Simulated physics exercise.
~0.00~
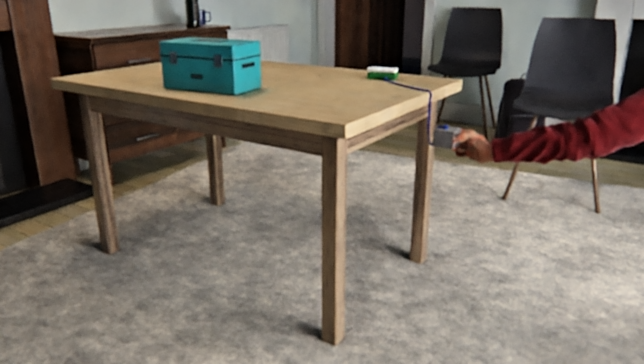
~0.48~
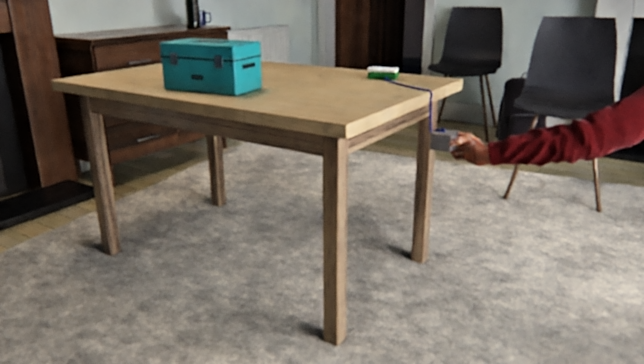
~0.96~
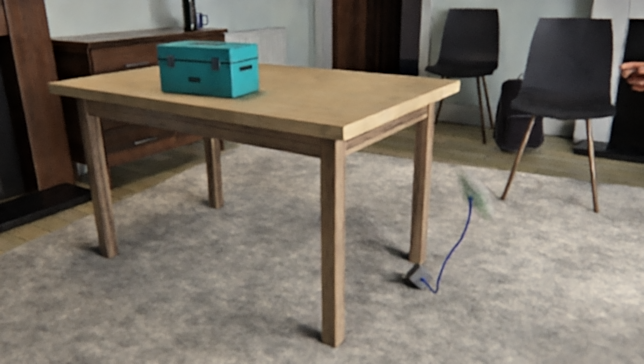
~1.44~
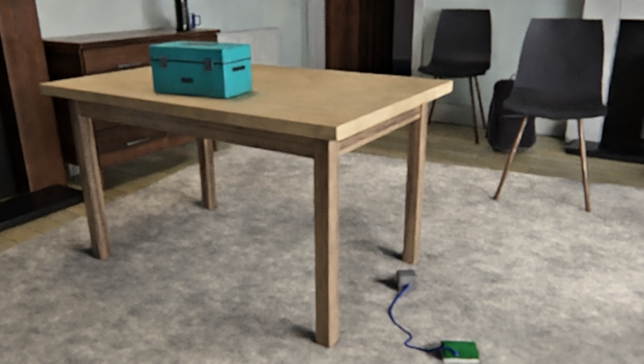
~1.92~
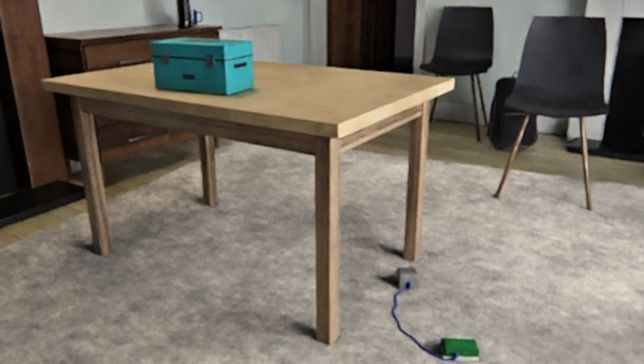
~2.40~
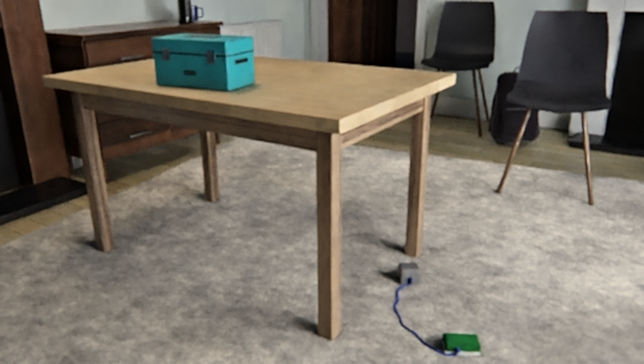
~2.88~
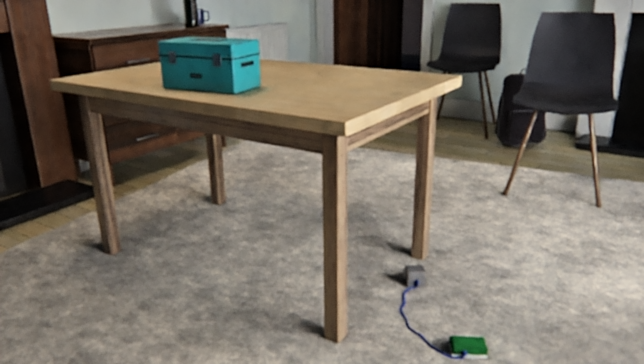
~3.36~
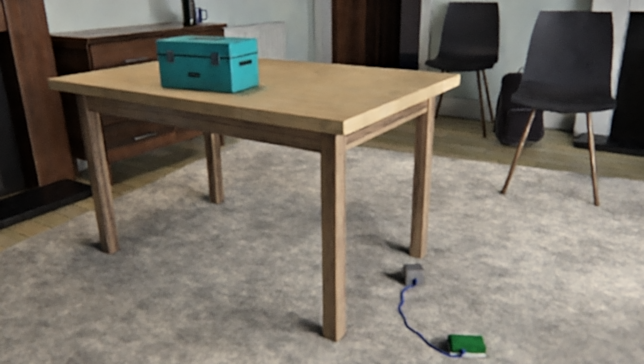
Grey block tied by a blue cord to a green sponge drops from a hand, dragging it off the table onto the floor.
